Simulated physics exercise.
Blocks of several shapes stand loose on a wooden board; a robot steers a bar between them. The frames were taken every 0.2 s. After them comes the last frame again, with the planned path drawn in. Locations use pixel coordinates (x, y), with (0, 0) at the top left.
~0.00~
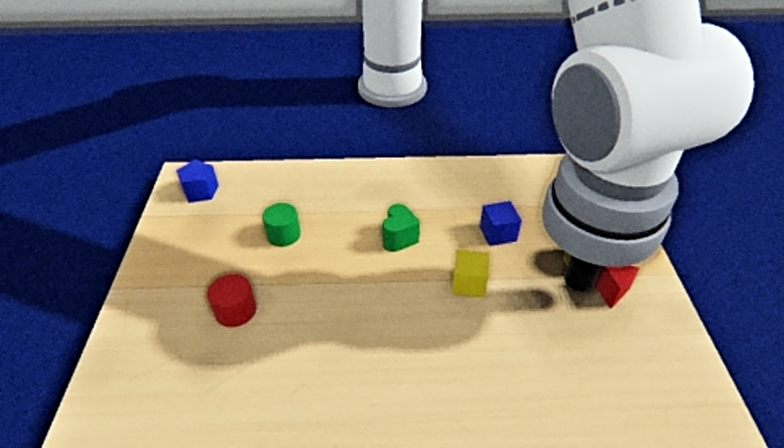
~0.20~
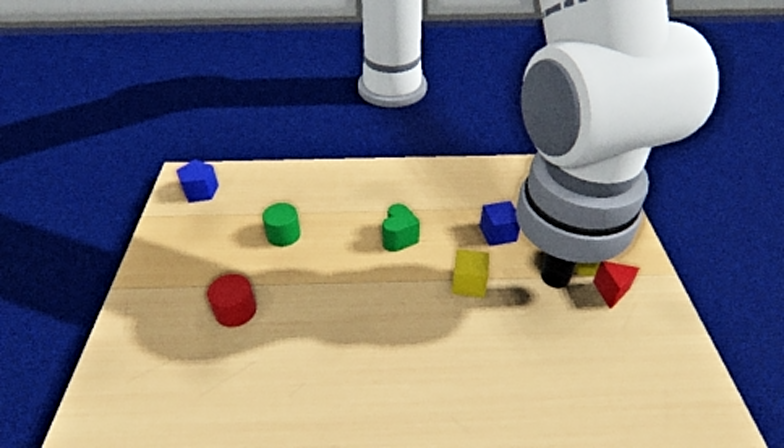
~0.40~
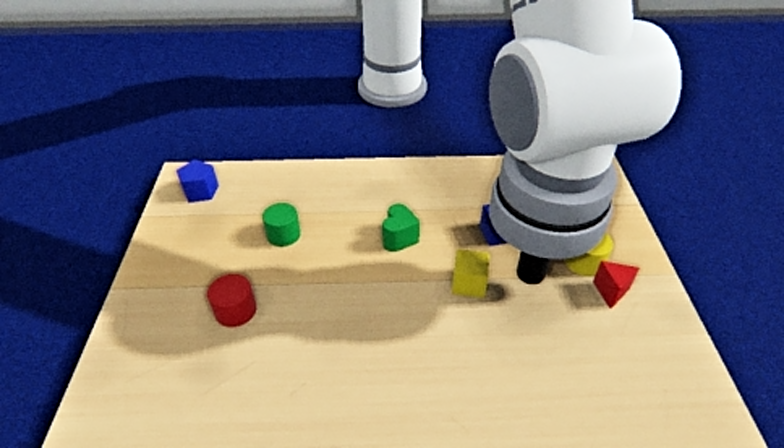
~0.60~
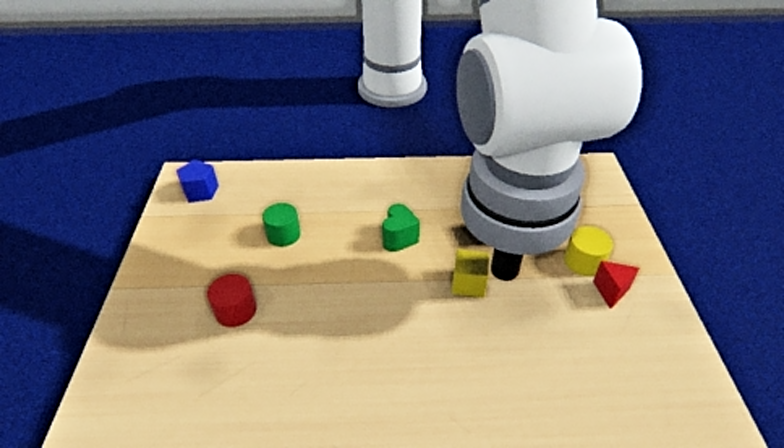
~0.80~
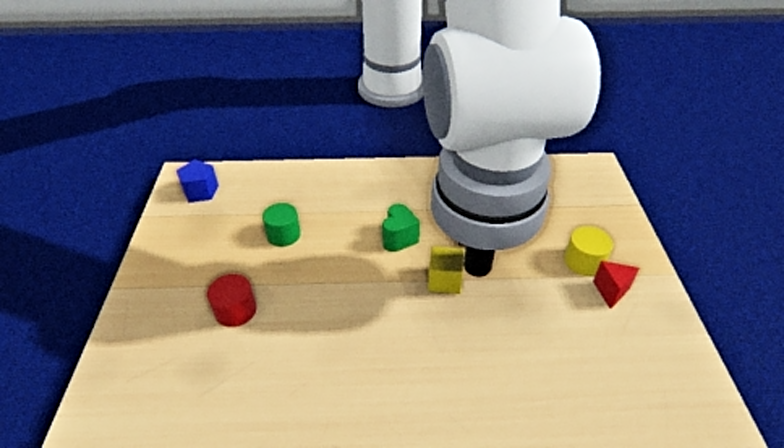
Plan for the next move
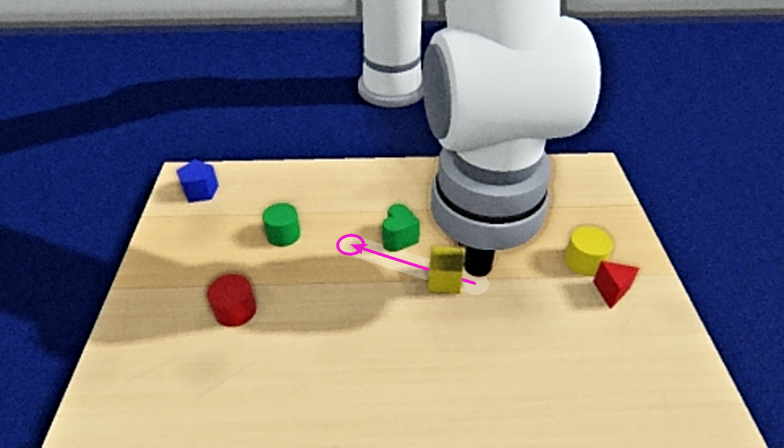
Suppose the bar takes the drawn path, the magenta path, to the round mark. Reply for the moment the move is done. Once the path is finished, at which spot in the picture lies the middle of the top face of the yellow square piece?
Most likely (354, 249).
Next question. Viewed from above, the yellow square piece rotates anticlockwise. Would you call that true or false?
Verdict: True.
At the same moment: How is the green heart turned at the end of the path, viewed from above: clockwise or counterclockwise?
It swings round clockwise.
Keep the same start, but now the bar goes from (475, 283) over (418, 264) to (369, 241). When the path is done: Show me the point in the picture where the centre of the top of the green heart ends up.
It will likely be found at (385, 204).
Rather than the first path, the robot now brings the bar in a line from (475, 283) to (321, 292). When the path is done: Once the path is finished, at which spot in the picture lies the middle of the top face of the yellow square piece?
When the path ends, it will be at (348, 246).
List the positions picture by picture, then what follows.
The first frame shows bar tip at (578, 282); block tops, green heart at (400, 217); yellow square piece at (472, 262); blue square piece at (502, 212).
The second frame shows bar at (555, 279); blocks unchanged.
The third frame shows bar at (530, 275); blocks unchanged.
The fourth frame shows bar at (504, 272); blocks unchanged.
The fifth frame shows bar at (477, 268); green heart at (400, 217); yellow square piece at (447, 259); blue square piece hidden.
Path on the board, straight from (475, 283) to (351, 245).
What follows on the original path. One third of the way, bar at (432, 255); yellow square piece at (402, 251), turned 25° anticlockwise.
Two thirds of the way, bar at (389, 242); green heart at (395, 215), turned 20° clockwise; yellow square piece at (363, 249), turned 55° anticlockwise.
At the end, bar at (349, 229); green heart at (390, 213), turned 45° clockwise; yellow square piece at (354, 249), turned 75° anticlockwise; blue square piece in place.
